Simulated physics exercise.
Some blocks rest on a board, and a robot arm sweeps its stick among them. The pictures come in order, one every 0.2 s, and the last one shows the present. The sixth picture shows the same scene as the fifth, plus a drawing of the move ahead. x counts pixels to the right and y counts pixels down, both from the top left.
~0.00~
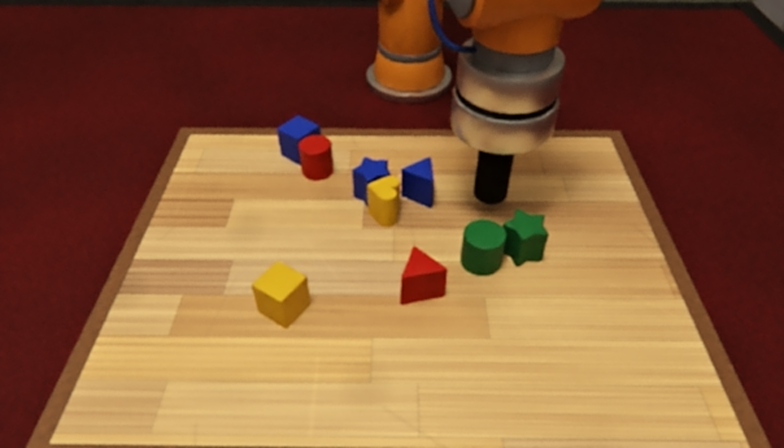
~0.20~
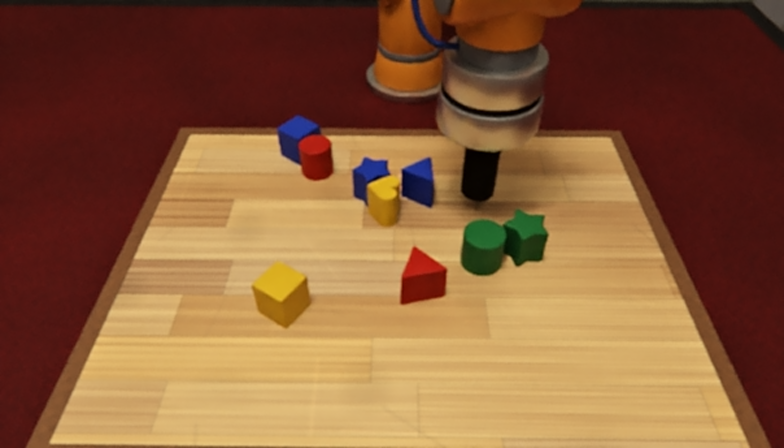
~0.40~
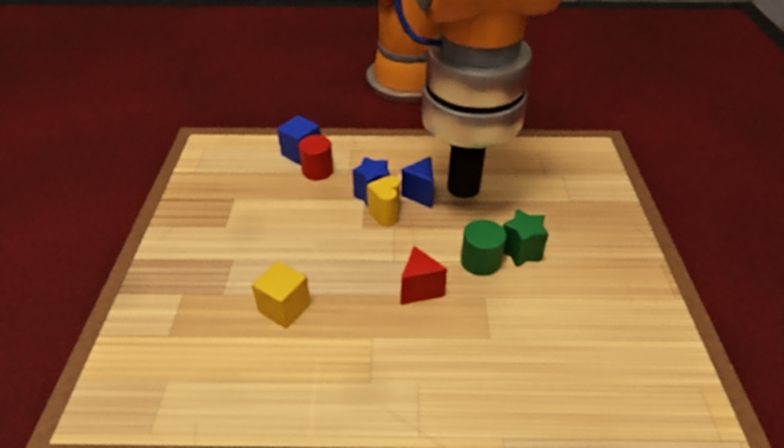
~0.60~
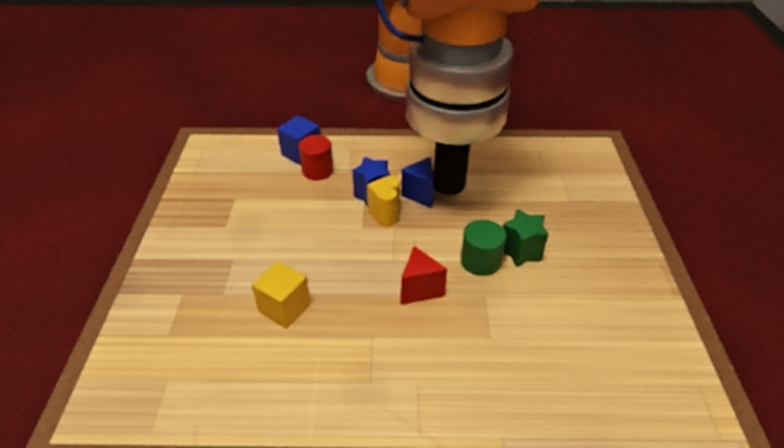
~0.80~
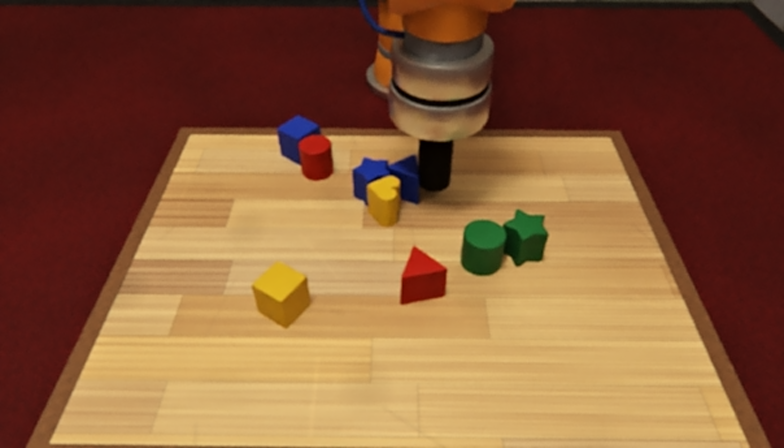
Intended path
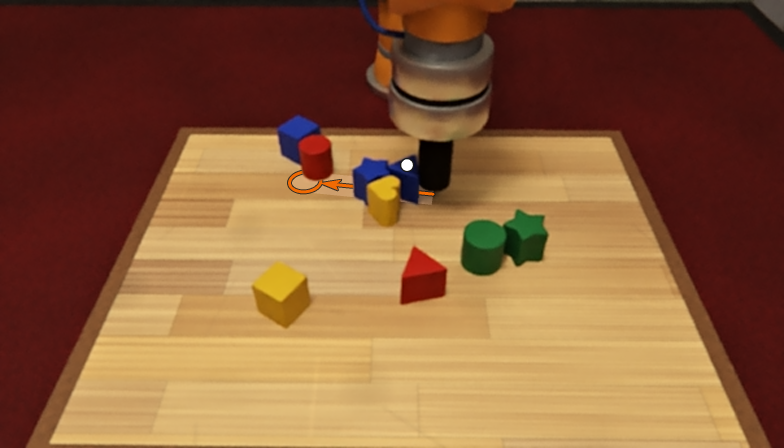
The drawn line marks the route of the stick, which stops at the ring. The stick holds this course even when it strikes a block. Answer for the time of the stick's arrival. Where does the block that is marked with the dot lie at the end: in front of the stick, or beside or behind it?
My answer is that the block that is marked with the dot is still ahead.
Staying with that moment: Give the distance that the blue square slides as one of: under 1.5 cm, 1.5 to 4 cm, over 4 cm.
It slides somewhere between 1.5 and 4 cm.
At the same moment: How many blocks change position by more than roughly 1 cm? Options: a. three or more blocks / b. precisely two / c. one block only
a.
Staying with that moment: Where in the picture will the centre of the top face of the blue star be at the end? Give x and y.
Final place: (292, 178).
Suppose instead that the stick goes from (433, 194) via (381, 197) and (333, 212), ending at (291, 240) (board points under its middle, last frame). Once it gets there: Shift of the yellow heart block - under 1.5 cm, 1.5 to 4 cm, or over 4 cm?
Between 1.5 and 4 cm.
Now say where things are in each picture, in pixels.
Stick tip at (490, 194); block tops, blue square at (298, 126); red cylinder at (315, 144); blue star at (372, 167); blue three-sided block at (422, 168), in the first frame.
Stick at (477, 191); blocks unchanged, in the second frame.
Stick at (464, 188); blocks unchanged, in the third frame.
Stick at (449, 185); blocks unchanged, in the fourth frame.
Stick at (434, 181); blue square at (298, 126); red cylinder at (315, 144); blue star at (372, 167); blue three-sided block at (407, 165), in the fifth frame.
Path on the board, in a line from (433, 194) to (305, 182); the dot is on the blue three-sided block.
What follows on the original path. One third of the way, stick at (389, 177); blue star at (336, 168), turned 35° anticlockwise; blue three-sided block at (363, 159), turned 10° clockwise.
Two thirds of the way, stick at (346, 173); blue square at (296, 125); red cylinder at (307, 143); blue star at (305, 175), turned 55° anticlockwise; blue three-sided block at (318, 158).
At the end, stick at (303, 169); blue square at (288, 120), turned 50° clockwise; red cylinder at (275, 138); blue star at (292, 178), turned 95° anticlockwise; blue three-sided block at (274, 158).
